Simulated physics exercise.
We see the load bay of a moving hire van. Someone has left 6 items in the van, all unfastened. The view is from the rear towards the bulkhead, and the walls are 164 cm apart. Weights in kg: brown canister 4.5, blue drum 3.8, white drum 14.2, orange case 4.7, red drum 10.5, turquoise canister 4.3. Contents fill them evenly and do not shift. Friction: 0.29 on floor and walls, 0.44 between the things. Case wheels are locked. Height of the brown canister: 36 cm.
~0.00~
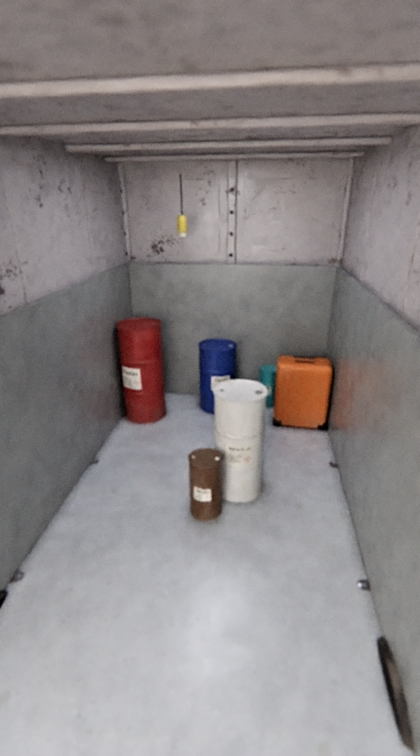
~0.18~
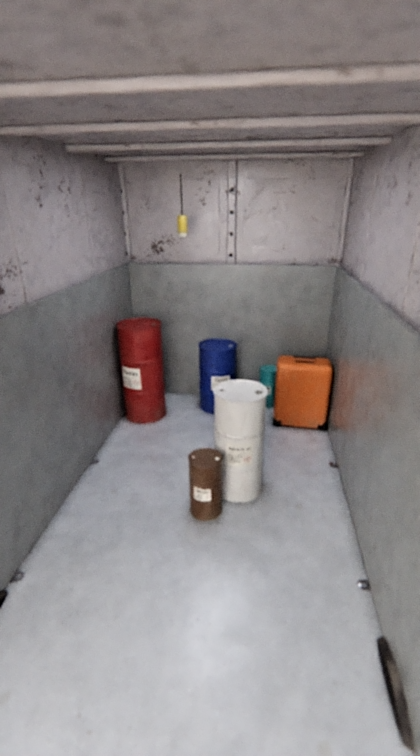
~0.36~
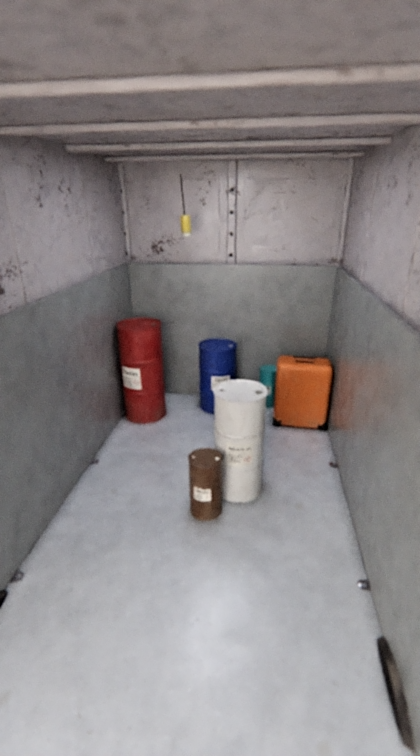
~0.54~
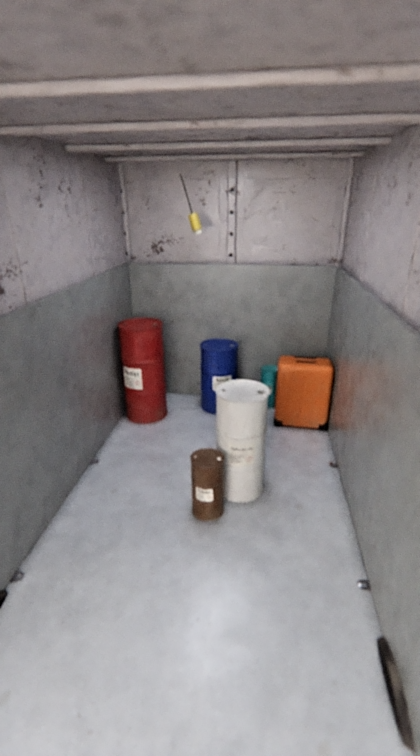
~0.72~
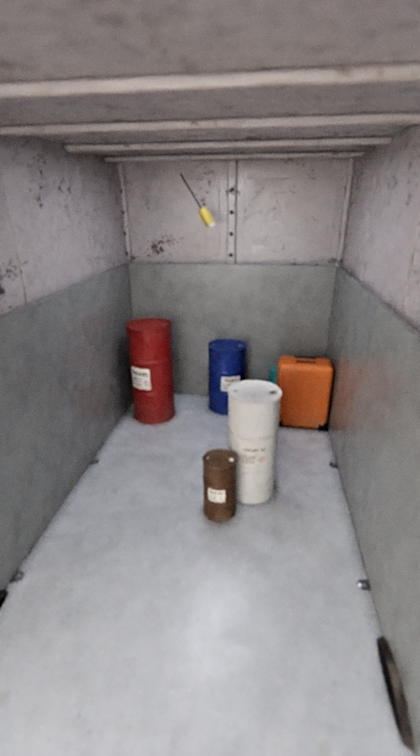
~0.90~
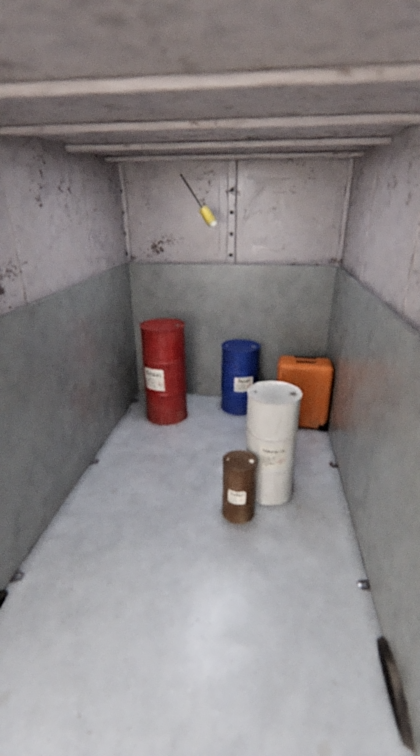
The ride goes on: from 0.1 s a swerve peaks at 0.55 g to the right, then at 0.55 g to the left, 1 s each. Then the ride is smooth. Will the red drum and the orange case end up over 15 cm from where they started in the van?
The red drum keeps its place, the orange case ends elsewhere.
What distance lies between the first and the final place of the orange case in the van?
Some 28 cm.
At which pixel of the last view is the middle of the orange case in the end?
Near (264, 390).
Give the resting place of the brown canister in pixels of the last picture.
Near (206, 484).
By 1.60 s, push 0.55 g left; red drum 25 cm from its spot near (174, 372); orange case 2 cm from its spot near (299, 392); white drum 26 cm from its spot.
By 1.90 s, push 0.22 g left; orange case 18 cm from its spot near (278, 391); red drum 10 cm from its spot near (155, 371); white drum 10 cm from its spot.
When it is over (2.6 s), not toppled but over 15 cm from the start, orange case; the other 5 within 15 cm of the start. In the last view, red drum near (142, 371), orange case near (264, 390).
